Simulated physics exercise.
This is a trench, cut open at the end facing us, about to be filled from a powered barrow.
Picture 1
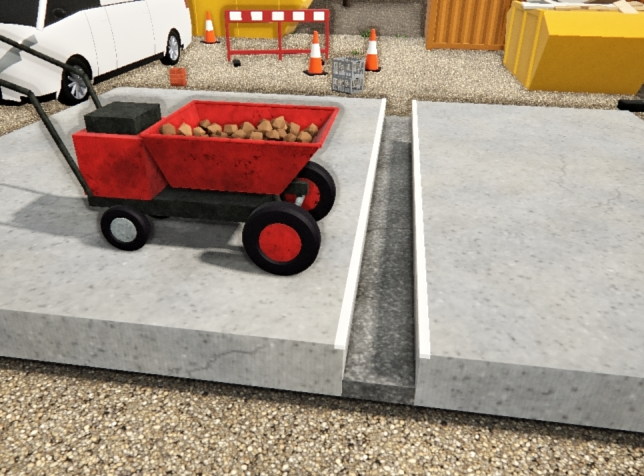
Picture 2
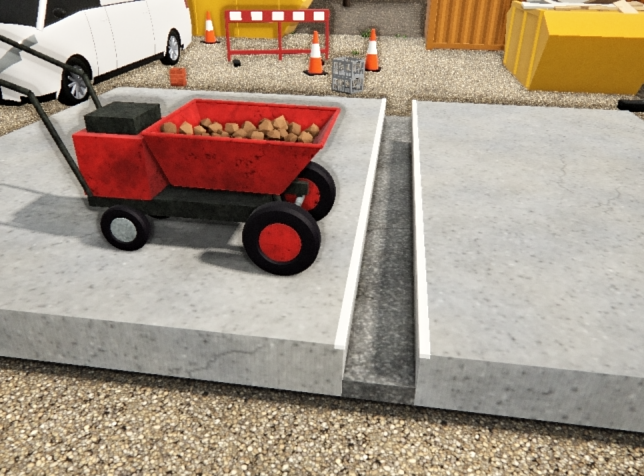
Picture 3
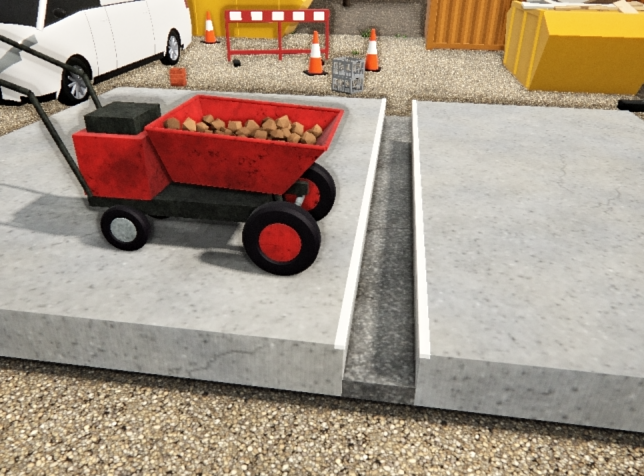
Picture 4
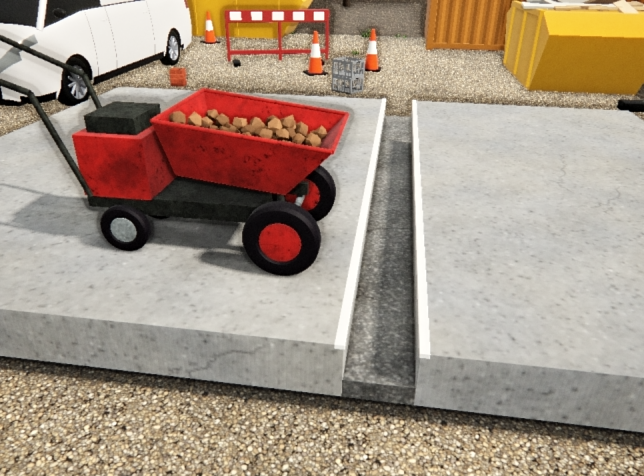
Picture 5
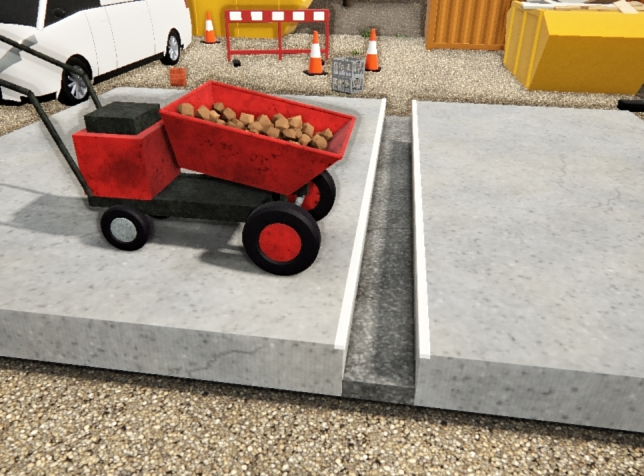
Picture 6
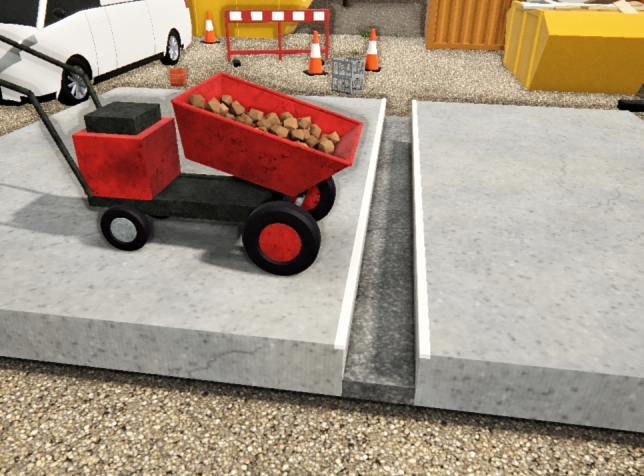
On a concrete slab beside a narrow trench, a red powered barrow's skip of brown clods gradually tilting towards the right.
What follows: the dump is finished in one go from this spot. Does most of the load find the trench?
It catches the larger part.
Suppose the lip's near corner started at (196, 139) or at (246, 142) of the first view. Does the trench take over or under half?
The first try: The smaller part. The second: More than half.
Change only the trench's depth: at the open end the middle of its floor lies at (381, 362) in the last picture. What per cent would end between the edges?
About 30 per cent.
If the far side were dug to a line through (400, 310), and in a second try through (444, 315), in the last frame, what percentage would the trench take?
In turn 10 and 90 in a hundred.
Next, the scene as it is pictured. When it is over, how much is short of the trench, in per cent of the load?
Roughly 0 in a hundred.
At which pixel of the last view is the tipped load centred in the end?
Close to (408, 271).
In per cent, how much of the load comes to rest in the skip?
Near 0 %.
Just after the last frame, skip tipped steeply; every one in the skip.
A moment on, skip tipped right over; roughly two thirds in the skip; roughly a quarter in or heaped over the trench; about a tenth beyond it.
Further on, skip tipped right over; about a tenth in the skip; roughly two thirds in or heaped over the trench; roughly a third beyond it.
When it is over, skip tipped right over; roughly two thirds in or heaped over the trench; roughly a third beyond it.
